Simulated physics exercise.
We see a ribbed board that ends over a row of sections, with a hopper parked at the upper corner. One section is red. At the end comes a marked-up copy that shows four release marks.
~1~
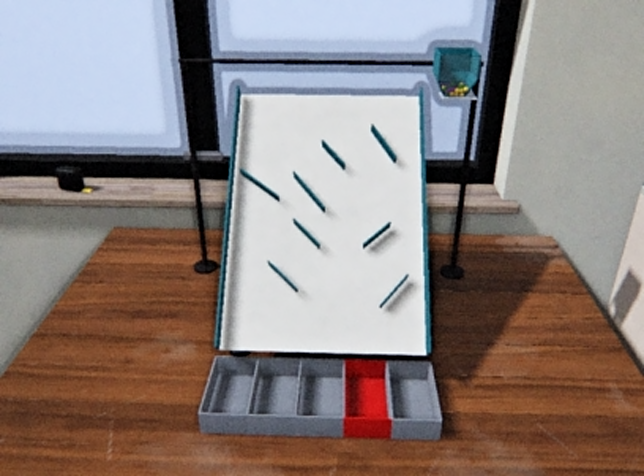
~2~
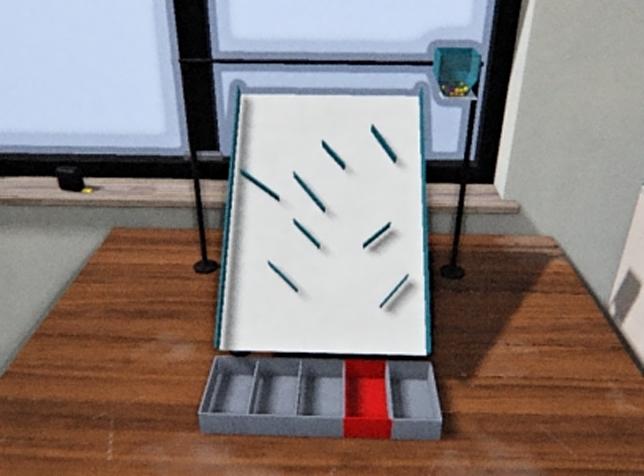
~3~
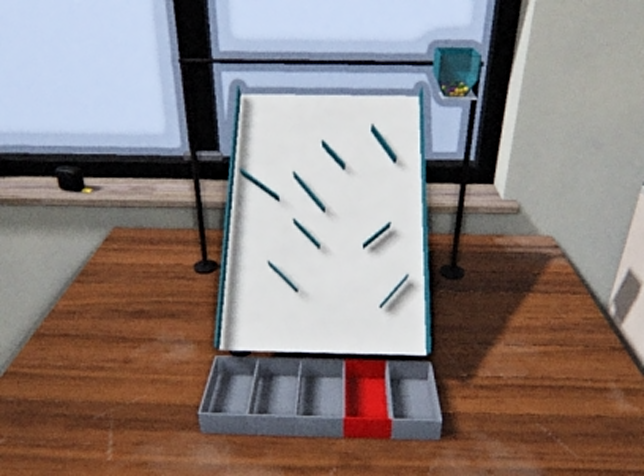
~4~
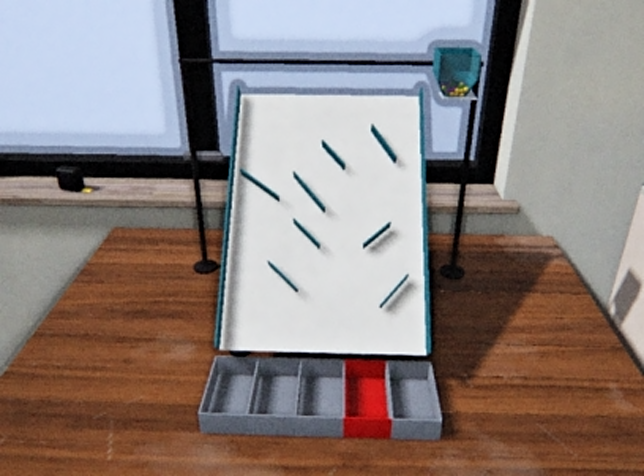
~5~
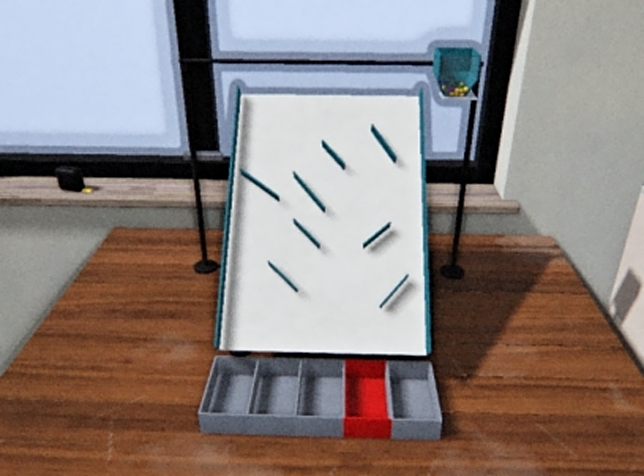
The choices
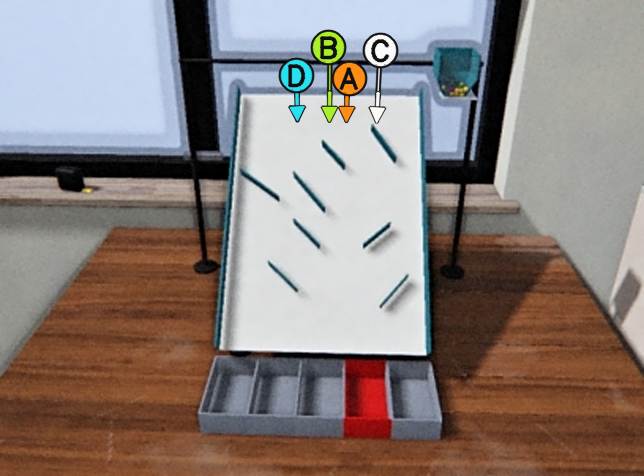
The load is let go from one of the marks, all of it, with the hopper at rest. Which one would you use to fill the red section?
Choose D.
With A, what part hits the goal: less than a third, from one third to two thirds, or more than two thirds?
Mark A gives less than a third.
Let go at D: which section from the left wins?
It is the fourth one.
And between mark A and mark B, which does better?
The answer is B.
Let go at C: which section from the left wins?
It is the fifth one.
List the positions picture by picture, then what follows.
The first picture shows hopper at (455, 86), round plastic beads, door shut.
The second picture shows ribs (322, 140) to (345, 164), (372, 124) to (396, 157), (240, 168) to (278, 196).
The third picture shows ribs (293, 171) to (324, 208), (293, 218) to (319, 244), (364, 244) to (391, 222).
The fourth picture shows ribs (268, 261) to (297, 289), (381, 305) to (408, 274).
The fifth picture shows red section at (367, 427), number 4 of 5 from the left.
On the marked copy, mark A meets the board at (346, 116); mark B meets the board at (329, 116); mark C meets the board at (376, 116); mark D meets the board at (297, 115).
For mark A, a small part in the red section, most in other sections, a small part outside the box.
For mark B, about a third in the red section, about half in other sections, a small part outside the box.
For mark C, a small part in the red section, most in other sections, a small part outside the box.
For mark D, about half in the red section, about a quarter in other sections, about a quarter outside the box.
